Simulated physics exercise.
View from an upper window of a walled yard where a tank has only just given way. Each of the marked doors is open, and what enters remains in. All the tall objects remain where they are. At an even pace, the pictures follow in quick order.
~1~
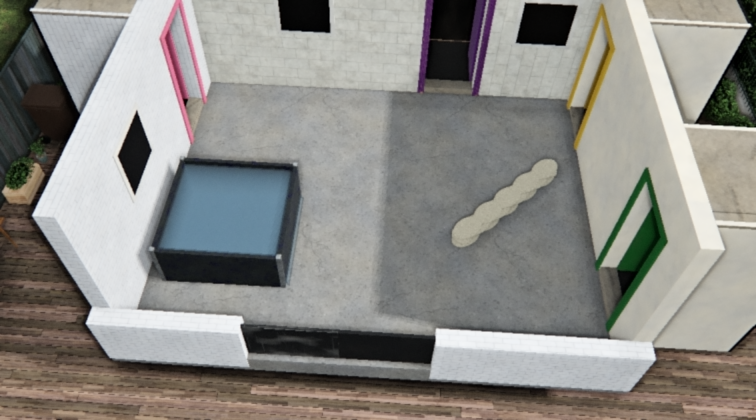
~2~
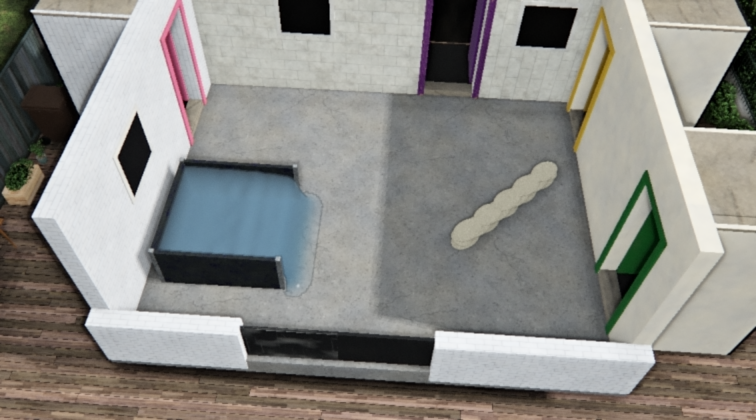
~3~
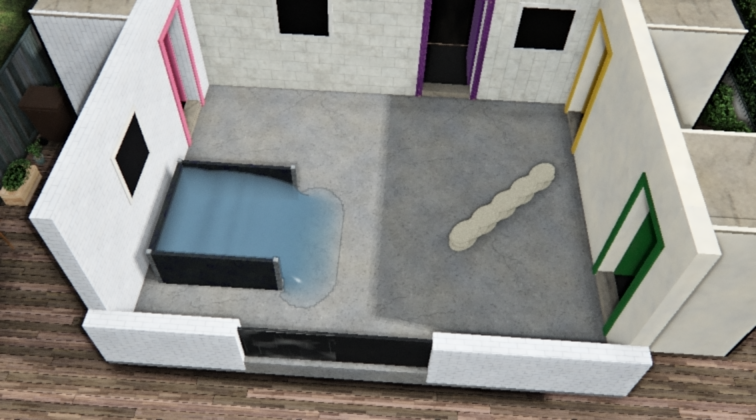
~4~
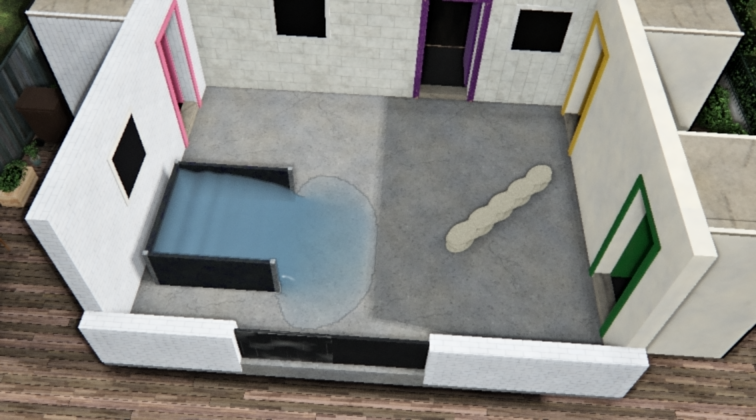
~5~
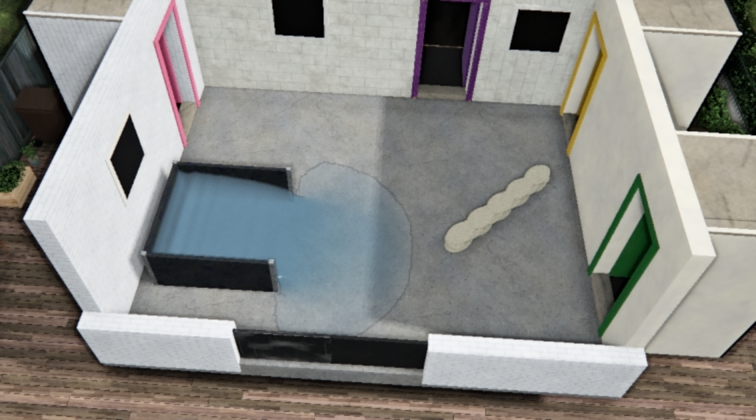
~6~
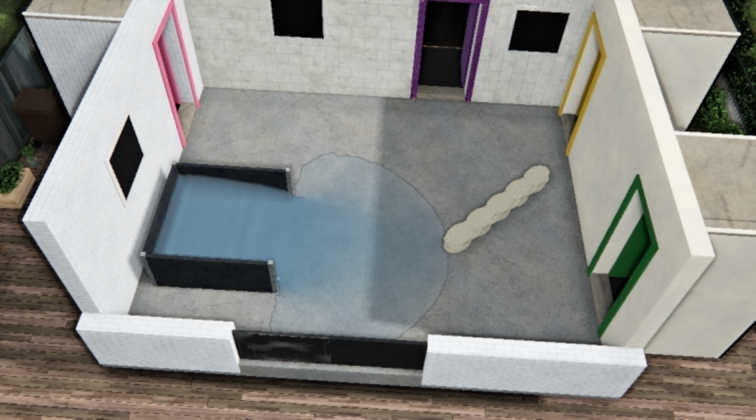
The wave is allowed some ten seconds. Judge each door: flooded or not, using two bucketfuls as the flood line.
The purple door does not go over two buckets. The pink door does not go over two buckets. The green door goes over two buckets. The yellow door goes over two buckets.
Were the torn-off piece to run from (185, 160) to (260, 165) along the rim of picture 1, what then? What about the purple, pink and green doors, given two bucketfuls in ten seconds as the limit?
Purple: Below the limit, pink: Above the limit, green: Below the limit.
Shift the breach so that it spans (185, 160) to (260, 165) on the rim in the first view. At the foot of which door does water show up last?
Answer: The green door.
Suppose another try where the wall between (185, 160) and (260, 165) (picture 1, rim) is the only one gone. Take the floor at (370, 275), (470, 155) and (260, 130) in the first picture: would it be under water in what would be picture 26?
Taken in turn they're unwetted, swamped and swamped.
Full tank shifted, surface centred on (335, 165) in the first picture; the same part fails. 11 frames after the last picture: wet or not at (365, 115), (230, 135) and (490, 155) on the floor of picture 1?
The first spot ends up left untouched, the second left untouched and the third sodden.
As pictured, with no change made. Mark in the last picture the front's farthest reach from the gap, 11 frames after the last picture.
Roughly (560, 115).
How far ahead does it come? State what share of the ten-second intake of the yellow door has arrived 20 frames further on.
That comes out to 40 per cent by my count.
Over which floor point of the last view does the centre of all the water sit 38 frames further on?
I'd say around (442, 209).
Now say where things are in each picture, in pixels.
The tank at (229, 209) is whole and still, in the first frame.
The front is at (288, 293), out from the gap at (288, 231), in the second frame.
The front is at (329, 195), out from the gap at (286, 234), in the third frame.
Water pours out at (283, 237) and has run to (330, 317), in the fourth frame.
Water pours out at (282, 237) and has run to (397, 293), in the fifth frame.
Water pours out at (281, 238) and has run to (441, 275), in the sixth frame.
A moment on, water covers 40 % of the floor; the purple door not reached, the pink door not reached, the green door not reached, the yellow door not reached.
Next, water covers 55 % of the floor; the purple door not reached, the pink door not reached, the green door over two buckets in, the yellow door wet at the sill, nothing in.
Then, water covers 60 % of the floor; the purple door wet at the sill, nothing in, the pink door not reached, the green door over two buckets in, the yellow door over two buckets in.
Later, water covers 70 % of the floor; the purple door wet at the sill, nothing in, the pink door not reached, the green door far over two buckets in, the yellow door far over two buckets in.
In the end, water covers 95 % of the floor; the purple door wet at the sill, nothing in, the pink door wet at the sill, nothing in, the green door far over two buckets in, the yellow door far over two buckets in.
